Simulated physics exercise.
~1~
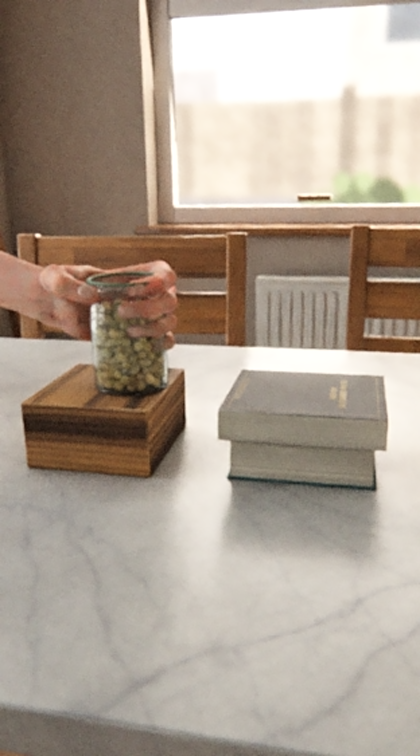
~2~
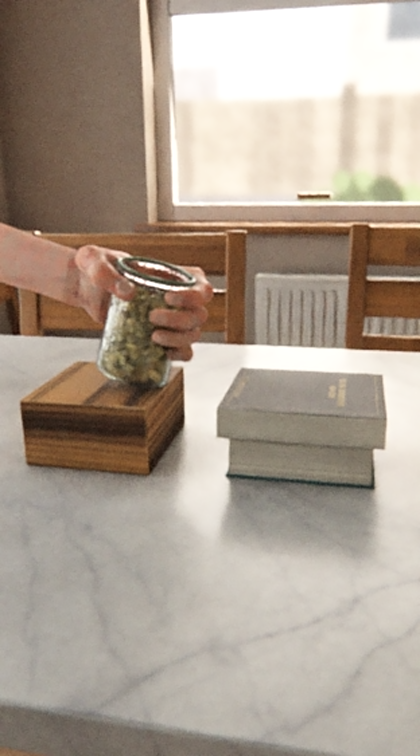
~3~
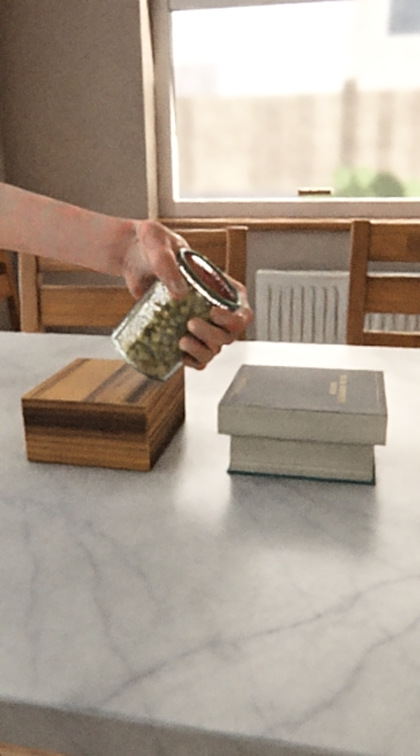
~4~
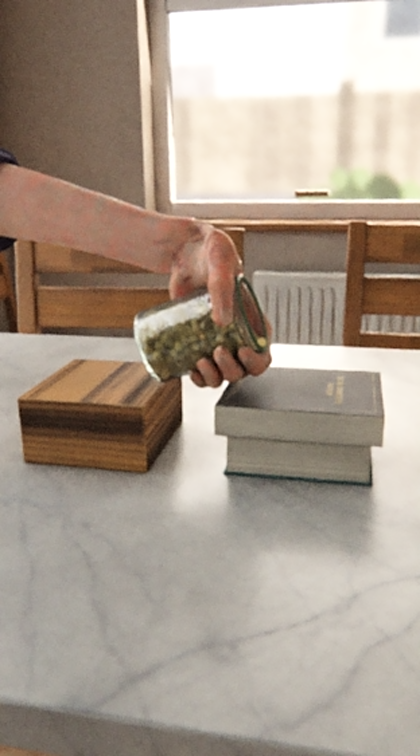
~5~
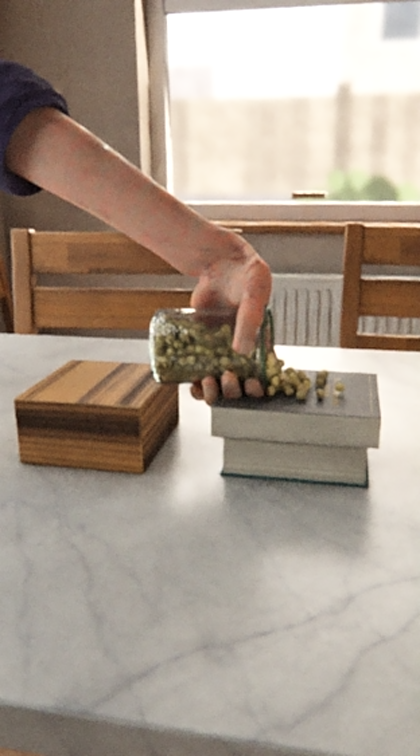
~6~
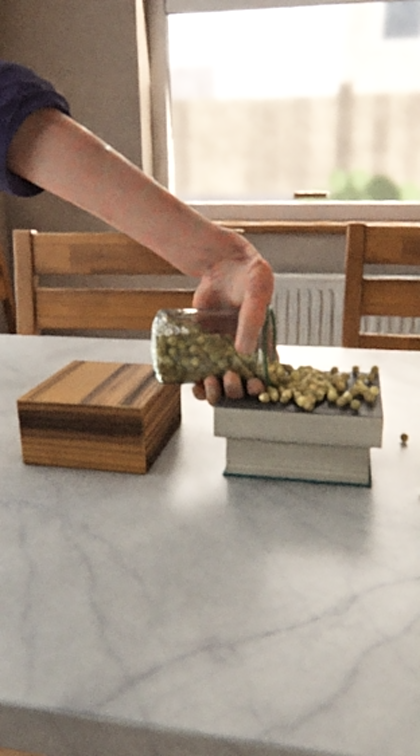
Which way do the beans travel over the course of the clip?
The beans move to the right, first carried along in the tilting jar and then with some of them spilling out across the top book.
We see a hand lift an open glass jar of greenish beans from a wooden block, carry it right and tip it onto its side beside two stacked books. Beans spill across the top book, and one ends up on the table beyond while most stay inside.
